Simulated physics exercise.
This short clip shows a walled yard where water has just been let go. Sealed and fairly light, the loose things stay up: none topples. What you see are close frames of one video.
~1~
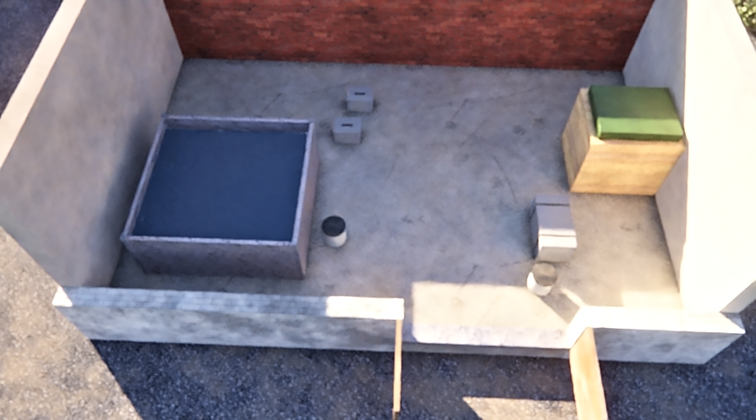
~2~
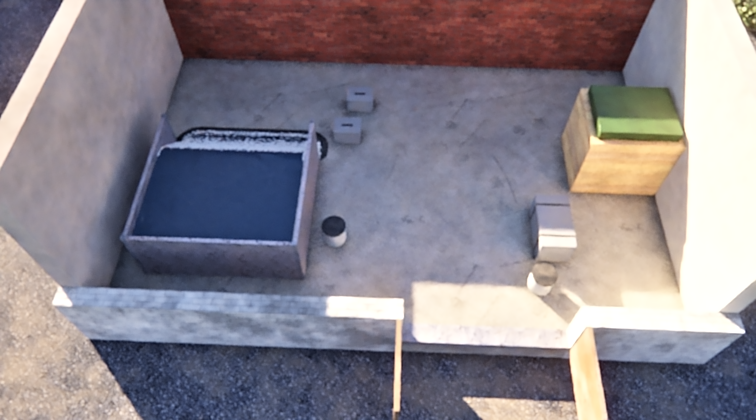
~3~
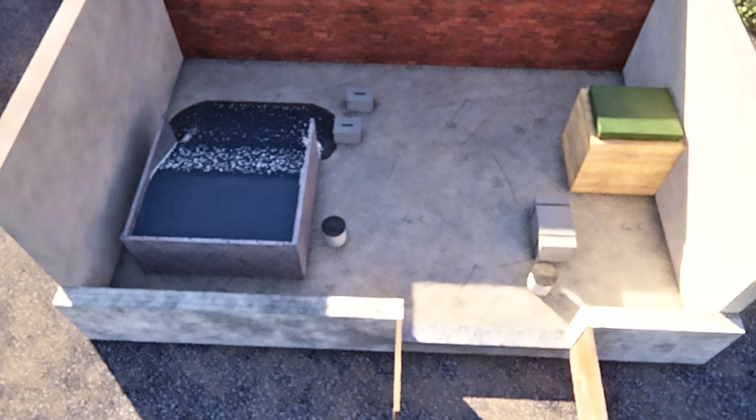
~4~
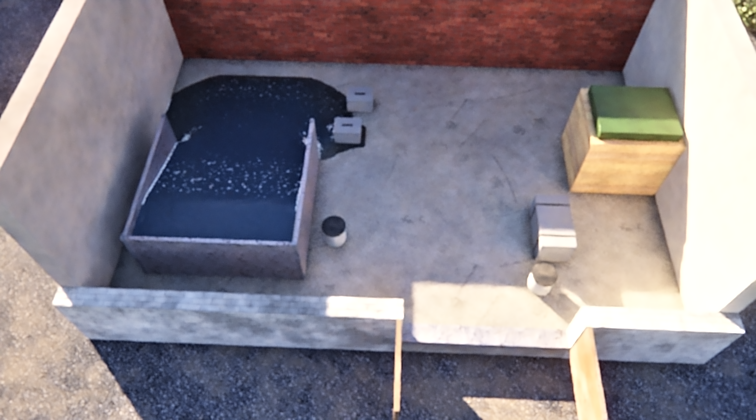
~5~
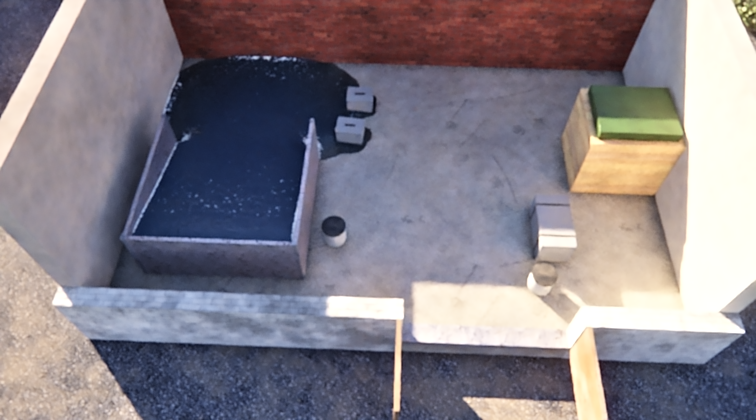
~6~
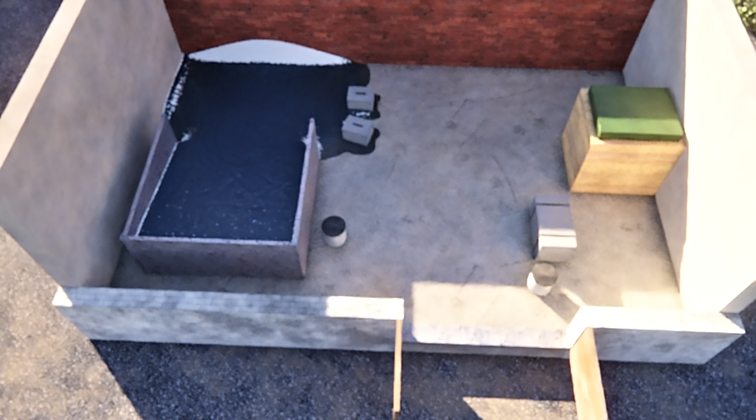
A walled concrete yard with a red brick back wall is seen from high above its low front wall, the view unmoving. A tank of dark water stands at left, two grey totes beside it, a dark-topped pale container near centre, and pale objects and a green-topped wooden crate at right. The tank's back side opens, and water spreads to the brick wall and around the totes, nudging the nearer one slightly right.
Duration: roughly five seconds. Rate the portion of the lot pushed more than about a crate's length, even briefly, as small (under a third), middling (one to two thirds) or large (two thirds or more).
Large.
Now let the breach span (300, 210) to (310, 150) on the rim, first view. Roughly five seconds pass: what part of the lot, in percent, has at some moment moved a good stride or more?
Close to 60 in a hundred.
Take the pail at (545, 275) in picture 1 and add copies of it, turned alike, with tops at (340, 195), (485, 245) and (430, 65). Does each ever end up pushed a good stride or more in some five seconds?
Listed in sequence, the answers are remains nearby, displaced a stride and displaced a stride.
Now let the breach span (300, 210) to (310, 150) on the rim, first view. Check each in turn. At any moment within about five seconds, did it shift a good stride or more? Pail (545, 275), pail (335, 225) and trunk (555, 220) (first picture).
Went past that, went past that, went past that.
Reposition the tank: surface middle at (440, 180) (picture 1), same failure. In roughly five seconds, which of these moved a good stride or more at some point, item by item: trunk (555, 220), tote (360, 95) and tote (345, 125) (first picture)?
Short of it, covered the distance, covered the distance.
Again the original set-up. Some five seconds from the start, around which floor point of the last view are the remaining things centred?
Estimate: Close to (488, 218) px.
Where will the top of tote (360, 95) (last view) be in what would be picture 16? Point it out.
Close to (510, 83).
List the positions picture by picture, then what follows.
In the first frame, a tote at (347, 125) rests on the ground; a tote at (360, 94) rests on the ground; 0 of 5 have shifted.
In the second frame, a tote at (347, 125), on the bottom; a tote at (360, 94) rests on the ground; 0 of 5 have shifted.
In the third frame, a tote at (347, 125), on the bottom; a tote at (360, 94), on the bottom; 0 of 5 have shifted.
In the fourth frame, a tote at (347, 125), on the bottom; a tote at (360, 94) rests on the ground; 0 of 5 have shifted.
In the fifth frame, a tote at (350, 125) rests on the ground, close to its start; a tote at (360, 94), on the bottom; 0 of 5 have shifted.
In the sixth frame, a tote at (358, 125) rests on the ground, close to its start; a tote at (361, 94), on the bottom; 1 of 5 have shifted.
A moment on, 0 of 5 are well off their spots; 0 afloat.
Next, 1 of 5 are well off their spots; 1 afloat.
Later, 2 of 5 are well off their spots; 1 afloat.
In the end, 4 of 5 are well off their spots, and 4 have been at some point; 2 afloat.
